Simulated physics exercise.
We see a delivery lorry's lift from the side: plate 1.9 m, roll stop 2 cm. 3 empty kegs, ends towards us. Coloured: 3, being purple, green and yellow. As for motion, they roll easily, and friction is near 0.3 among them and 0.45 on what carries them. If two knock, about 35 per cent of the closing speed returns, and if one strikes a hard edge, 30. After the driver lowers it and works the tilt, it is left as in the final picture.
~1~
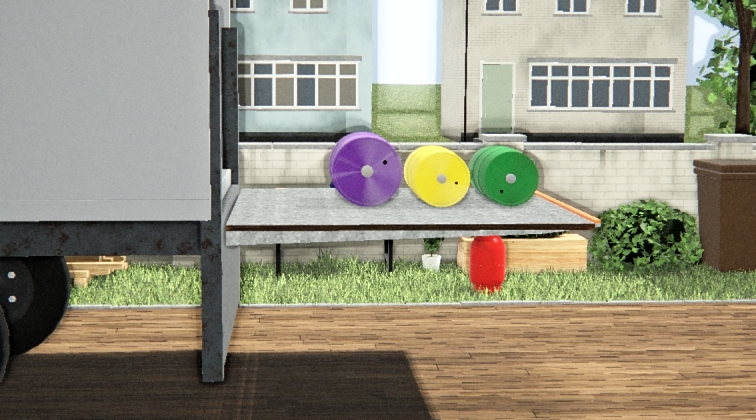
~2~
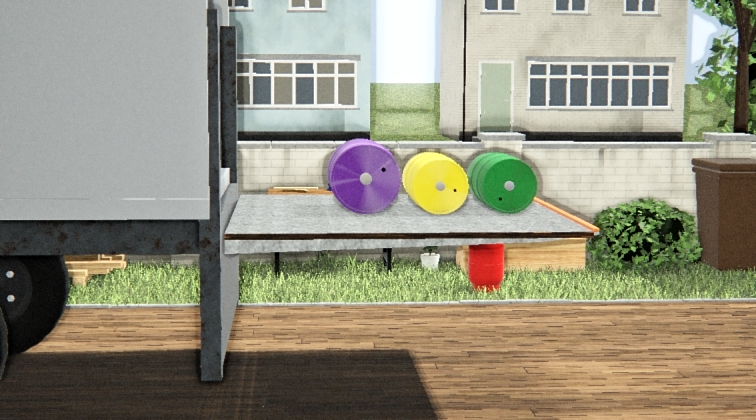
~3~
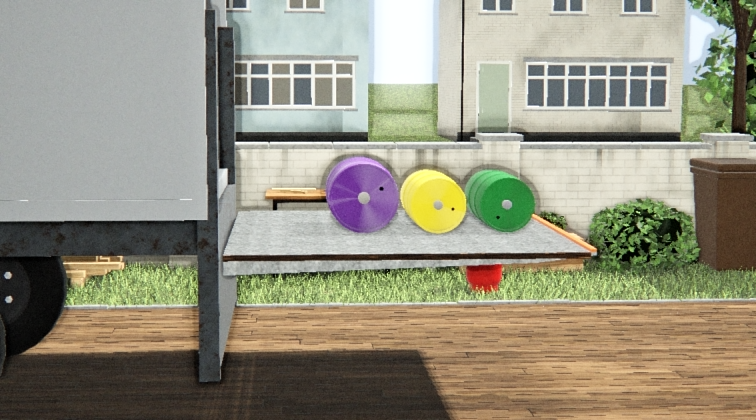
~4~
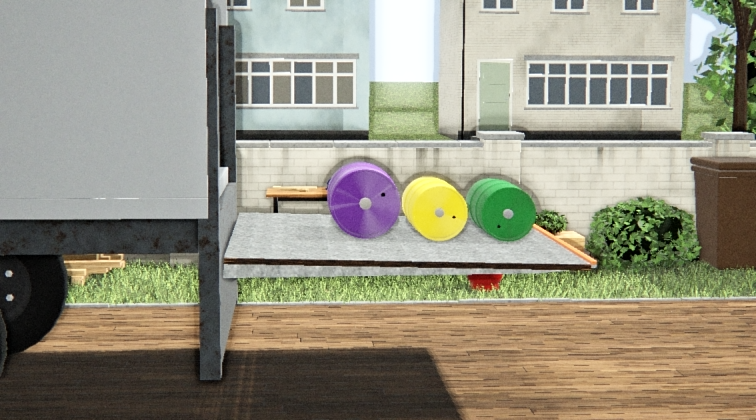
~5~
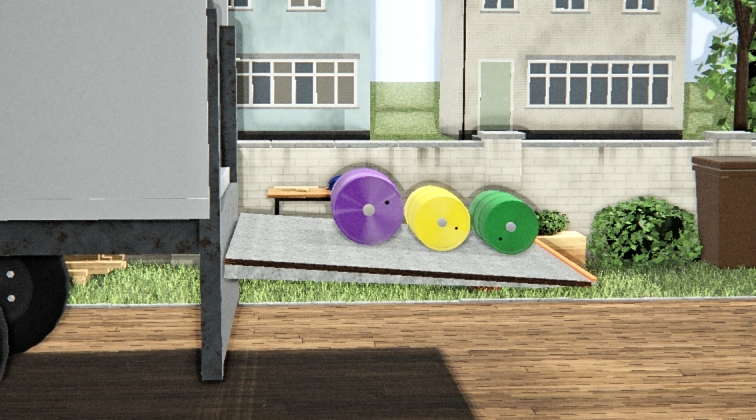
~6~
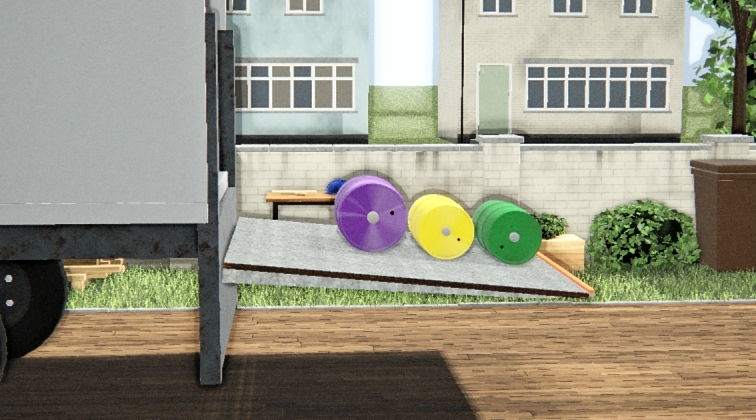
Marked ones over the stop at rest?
Purple: Yes, green: Yes, yellow: Yes.
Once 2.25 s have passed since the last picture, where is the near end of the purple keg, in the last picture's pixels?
Its near end sits close to (587, 241).
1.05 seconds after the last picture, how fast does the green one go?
Reading: Roughly 0.5 m/s.
Another 1.0 s on from the last picture, purple is on the plate, 65 cm from the stop, rolling right; green is over the stop and falling; yellow is on the plate, 25 cm from the stop, rolling right; 1 of 3 is off.
Another 2.2 s on from the last picture, purple is over the stop and falling; green is off the lift, on the ground; yellow is on the ground; 3 of 3 are off.
In the end (5.1 s after the last picture), purple is on the ground; green is on the ground; yellow is off the lift, on the ground; 3 of 3 are off.
